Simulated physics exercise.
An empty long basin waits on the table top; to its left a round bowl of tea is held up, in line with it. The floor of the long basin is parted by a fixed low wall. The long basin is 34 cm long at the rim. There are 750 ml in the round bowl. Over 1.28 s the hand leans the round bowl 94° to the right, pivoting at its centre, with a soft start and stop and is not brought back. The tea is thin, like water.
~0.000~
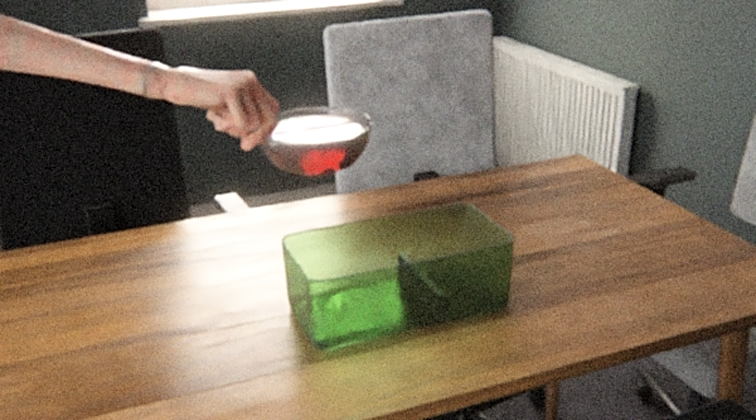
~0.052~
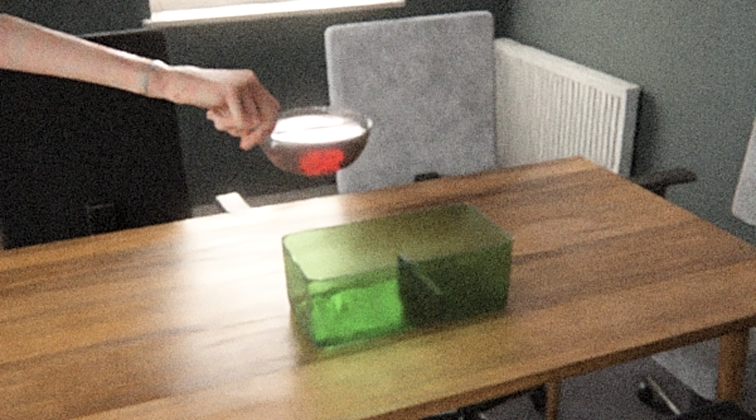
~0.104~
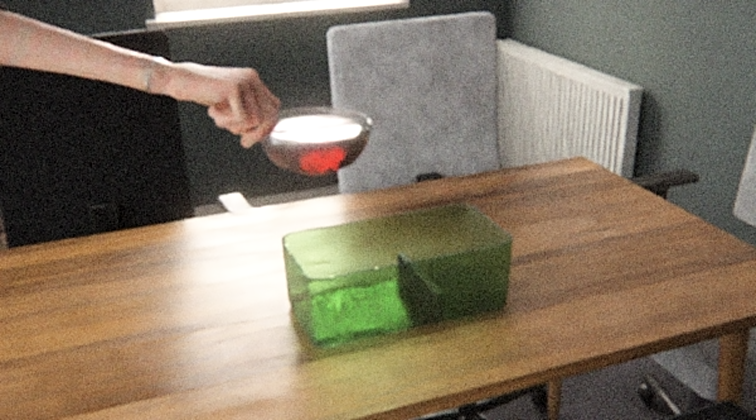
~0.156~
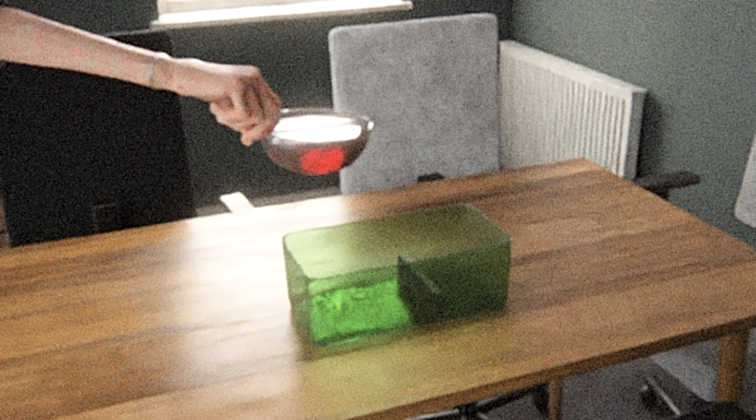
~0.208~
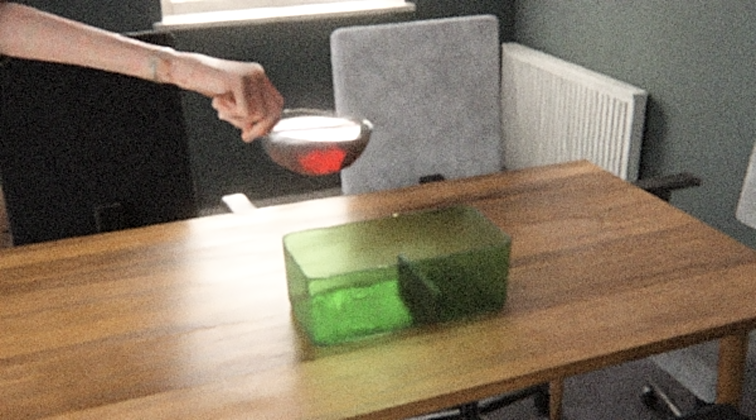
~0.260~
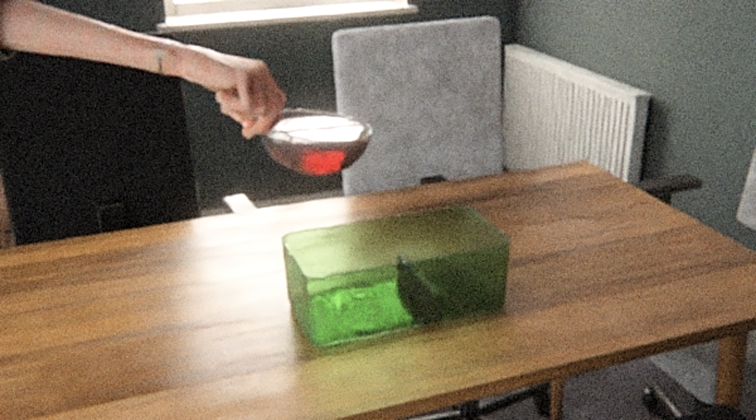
At a wooden table, a hand held a clear round bowl with something red in it above a green see-through basin, and then slowly leaned the bowl slightly to the right.
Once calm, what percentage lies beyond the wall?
About 45 per cent.
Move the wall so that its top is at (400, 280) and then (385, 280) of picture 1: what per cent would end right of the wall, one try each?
First 75, then 90 per cent.
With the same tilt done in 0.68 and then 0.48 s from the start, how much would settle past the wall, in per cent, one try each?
In turn about 30 and 15 per cent.
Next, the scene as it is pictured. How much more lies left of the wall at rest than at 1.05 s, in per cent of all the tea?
Near 10 in a hundred.
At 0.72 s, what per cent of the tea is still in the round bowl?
Some 44 per cent.
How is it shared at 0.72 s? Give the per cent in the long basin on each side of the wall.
Left about 10, right about 8.
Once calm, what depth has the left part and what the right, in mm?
Some 12 mm on the left and 18 mm on the right.
After 0.72 s the tilt is 56° and 44 per cent is still to pour, 10 is left of the wall and 8 right of it.
After 1.05 s the tilt is 87° and 3 per cent is still to pour, 43 is left of the wall and 44 right of it.
After 1.40 s the tilt is 94° and 0 per cent is still to pour, 54 is left of the wall and 45 right of it.
After 1.78 s the tilt is 94° and 0 per cent is still to pour, 54 is left of the wall and 45 right of it.
In the end 54 per cent lies left of the wall, 45 right of it and 1 outside.
